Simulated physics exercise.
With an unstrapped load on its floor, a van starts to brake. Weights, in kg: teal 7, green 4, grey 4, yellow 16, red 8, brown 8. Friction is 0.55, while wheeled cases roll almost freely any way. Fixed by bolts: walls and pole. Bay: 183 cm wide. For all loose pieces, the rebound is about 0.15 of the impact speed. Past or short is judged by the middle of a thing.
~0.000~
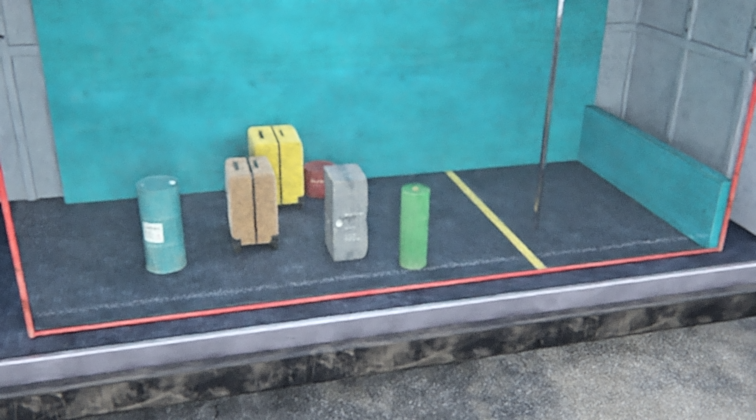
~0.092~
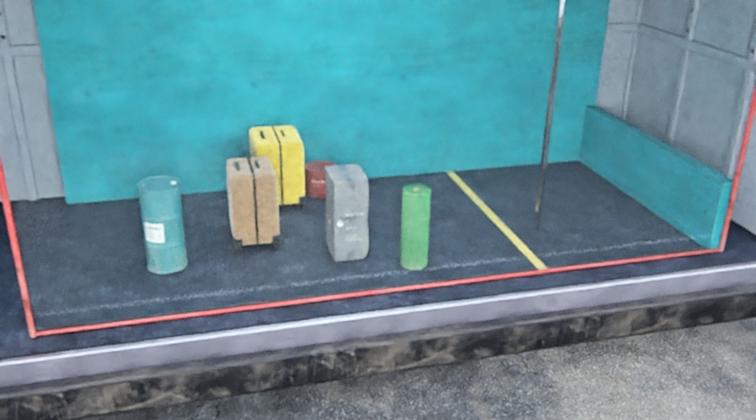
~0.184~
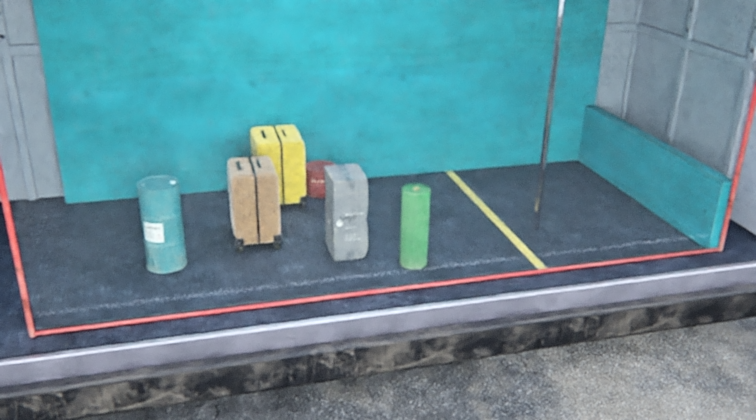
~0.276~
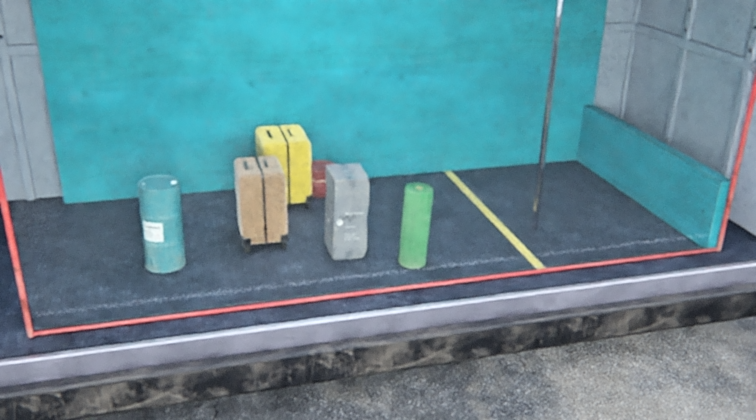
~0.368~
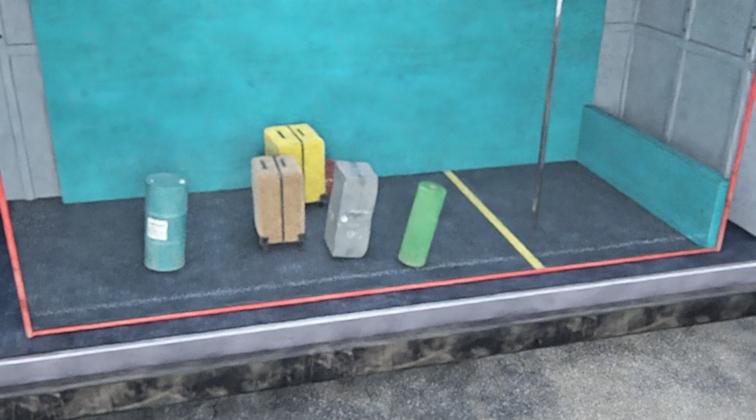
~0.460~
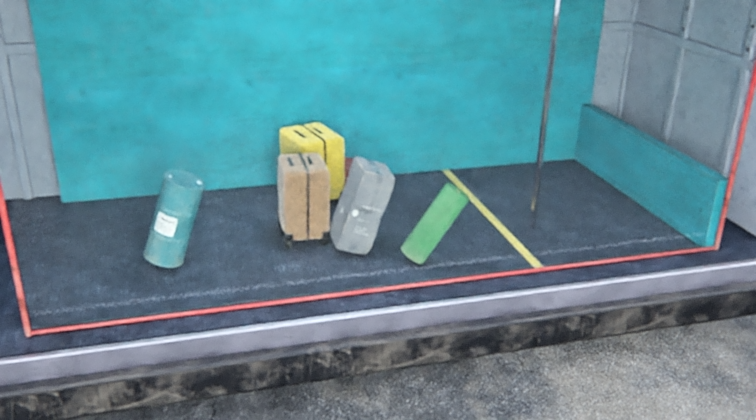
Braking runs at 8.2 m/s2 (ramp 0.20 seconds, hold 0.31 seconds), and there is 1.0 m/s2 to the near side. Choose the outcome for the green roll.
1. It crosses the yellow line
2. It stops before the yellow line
(1) It crosses the yellow line.
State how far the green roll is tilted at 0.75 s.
Roughly 90° from upright.
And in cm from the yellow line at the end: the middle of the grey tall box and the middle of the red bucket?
The grey tall box ends 30 cm past it, and the red bucket ends 20 cm past it.
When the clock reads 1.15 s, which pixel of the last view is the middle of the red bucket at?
Around (478, 166).
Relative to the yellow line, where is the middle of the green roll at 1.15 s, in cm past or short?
About 15 cm past.
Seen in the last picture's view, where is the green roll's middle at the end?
In the last picture it ends at roughly (557, 249).
After 0.75 s the green roll is 11 cm short of the yellow line, tilted 90°, near (514, 245) in the last picture's view; the teal drum 182 cm short of the yellow line, tilted 90°.
After 1.15 s the green roll is 15 cm past the yellow line, tilted 90°, near (557, 249) in the last picture's view; the teal drum 170 cm short of the yellow line, tilted 90°.
After 1.65 s the green roll is 15 cm past the yellow line, tilted 90°, near (557, 249) in the last picture's view; the teal drum 170 cm short of the yellow line, tilted 90°.
After 2.3 s, teal drum stops short of the yellow line; green roll crosses the yellow line; grey tall box crosses the yellow line; red bucket crosses the yellow line; brown wheeled case crosses the yellow line.
